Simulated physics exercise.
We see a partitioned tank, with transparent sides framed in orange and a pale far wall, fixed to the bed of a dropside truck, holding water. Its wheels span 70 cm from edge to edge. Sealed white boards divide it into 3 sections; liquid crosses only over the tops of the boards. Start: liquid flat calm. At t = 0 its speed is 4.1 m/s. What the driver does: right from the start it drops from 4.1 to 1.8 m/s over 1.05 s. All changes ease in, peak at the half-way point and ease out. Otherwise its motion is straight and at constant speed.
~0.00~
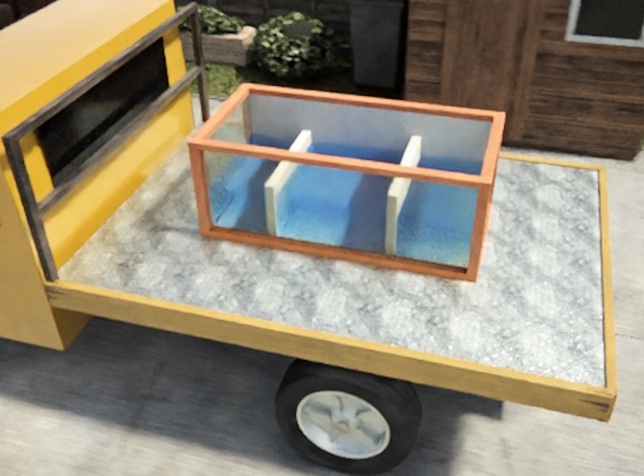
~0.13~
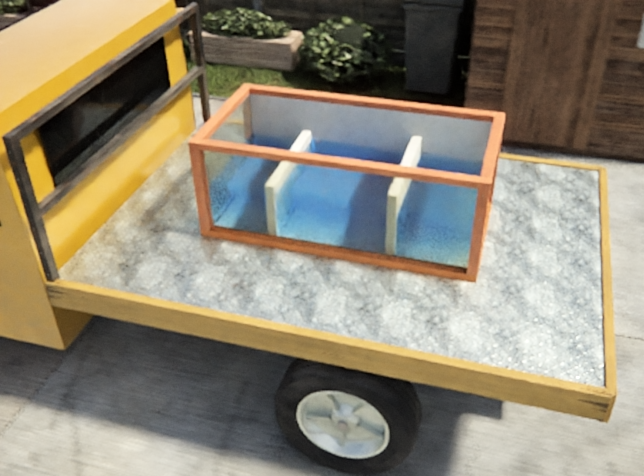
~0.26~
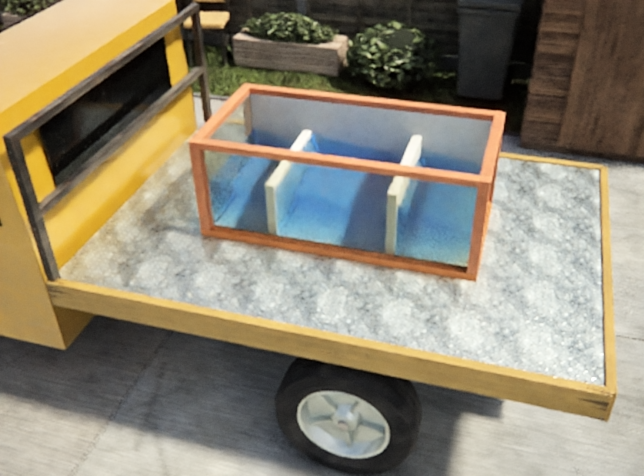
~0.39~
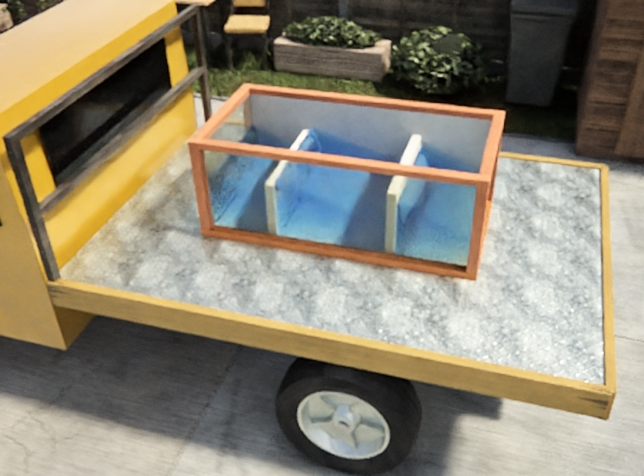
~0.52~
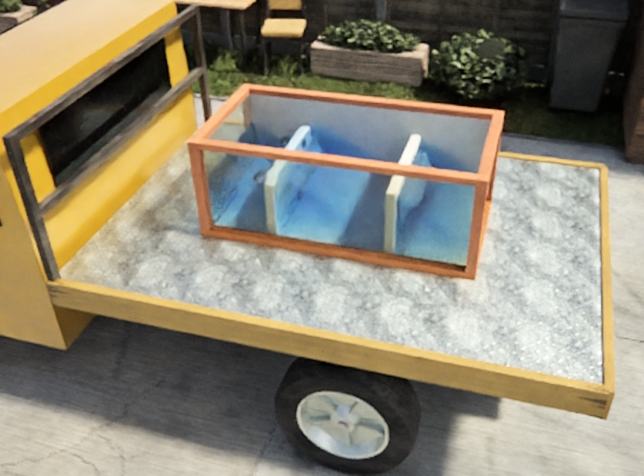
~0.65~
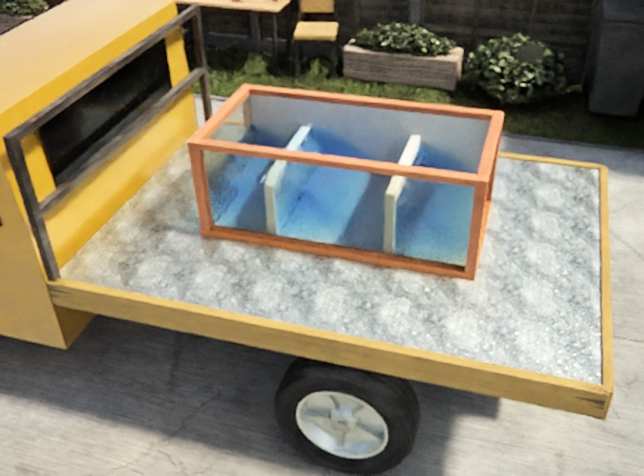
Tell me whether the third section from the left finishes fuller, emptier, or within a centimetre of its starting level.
My guess is it neither gains nor loses.
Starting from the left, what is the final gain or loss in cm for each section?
Level changes from the left: Up 4, down 2, and 0.
By 0.95 s the sections hold 30, 22, 25 cm, left to right.
By 1.45 s the sections hold 29, 22, 25 cm, left to right.
By 1.95 s the sections hold 29, 22, 25 cm, left to right.
By 4.03 s the sections hold 29, 22, 25 cm, left to right.
